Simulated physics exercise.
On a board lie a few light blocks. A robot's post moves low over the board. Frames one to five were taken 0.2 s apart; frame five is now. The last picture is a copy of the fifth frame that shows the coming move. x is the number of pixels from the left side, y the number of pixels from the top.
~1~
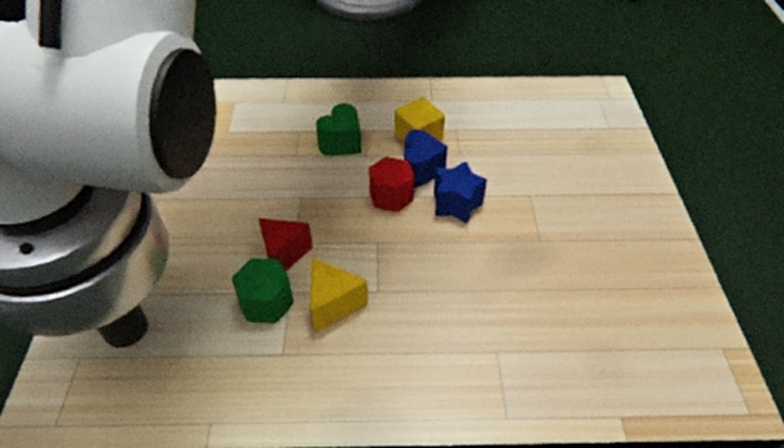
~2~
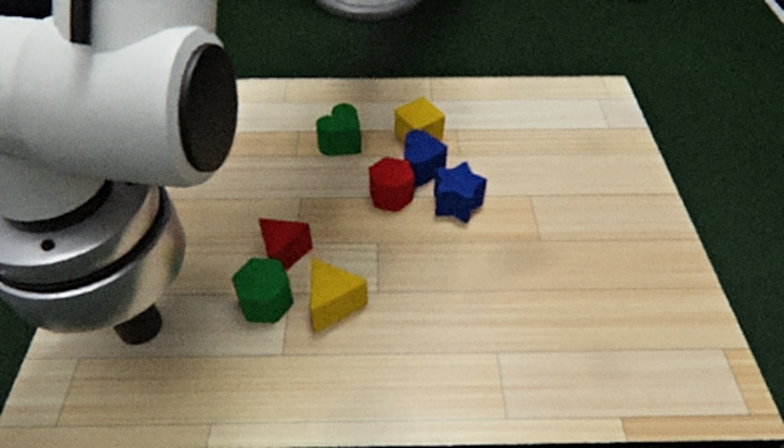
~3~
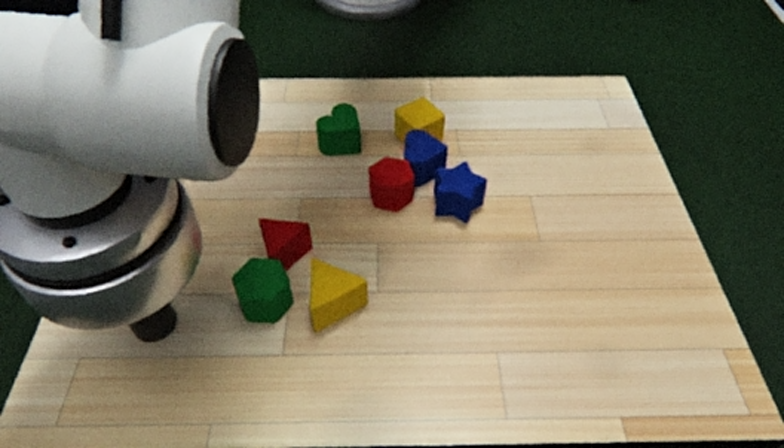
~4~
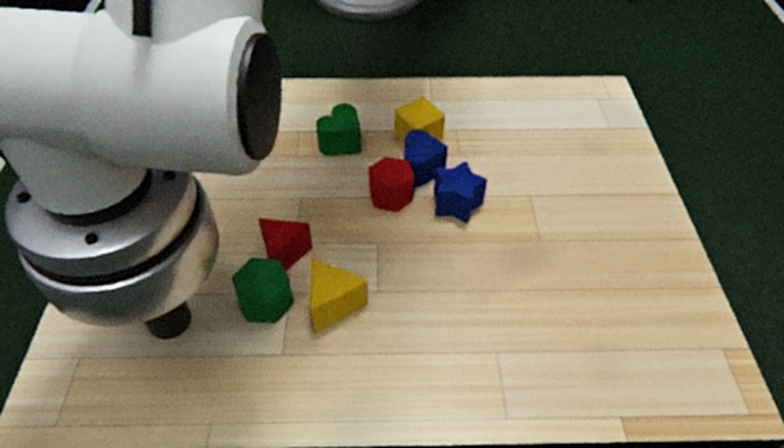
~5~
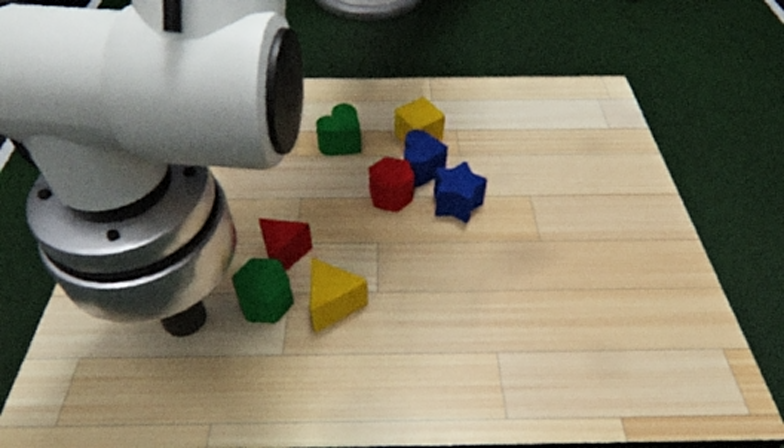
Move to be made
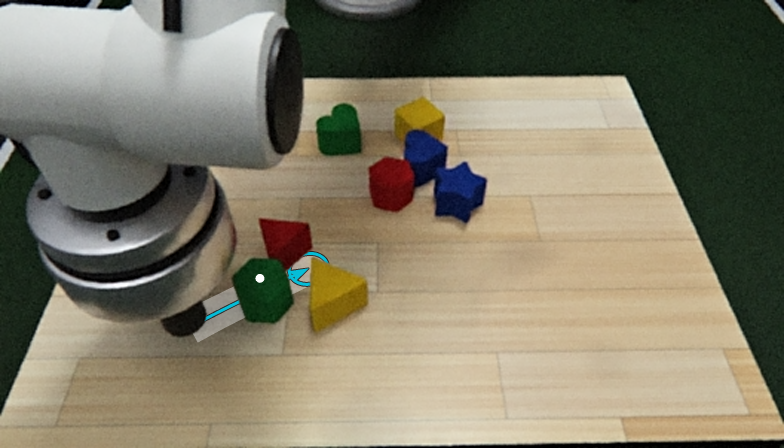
A white and silver robot arm with a dark post beneath it reaches in at the left of a pale wooden board on a dark green surface, seen from above at an angle. Green, red and yellow blocks sit near the post, with green, yellow, red and blue ones grouped farther back. The arm glides slowly right toward the green hexagonal block, touching nothing, while the blocks and camera stay still.
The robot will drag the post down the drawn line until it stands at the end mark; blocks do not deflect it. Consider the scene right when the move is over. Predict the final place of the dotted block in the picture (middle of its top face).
For the centre of its top, I'd go with (347, 257).
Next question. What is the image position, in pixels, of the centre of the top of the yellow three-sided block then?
The middle of its upper face will lie at (375, 288).
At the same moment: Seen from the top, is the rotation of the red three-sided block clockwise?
Final answer: No.
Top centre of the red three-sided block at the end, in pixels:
My prediction: (302, 217).
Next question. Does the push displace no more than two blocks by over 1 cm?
The answer is no.
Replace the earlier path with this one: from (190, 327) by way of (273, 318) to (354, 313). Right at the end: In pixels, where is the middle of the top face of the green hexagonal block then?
For the centre of its top, I'd go with (320, 253).
The drawn path runs from (190, 327) to (309, 269); the dot is on the green hexagonal block.
On the path given first. One third of the way, post at (228, 297); green hexagonal block at (271, 276).
Two thirds of the way, post at (269, 278); green hexagonal block at (311, 266), turned 35° clockwise; red three-sided block at (291, 228), turned 55° anticlockwise; yellow three-sided block at (352, 283), turned 10° clockwise.
At the end, post at (307, 260); green hexagonal block at (347, 257), turned 60° clockwise; red three-sided block at (302, 217), turned 85° anticlockwise; yellow three-sided block at (375, 288), turned 40° clockwise.
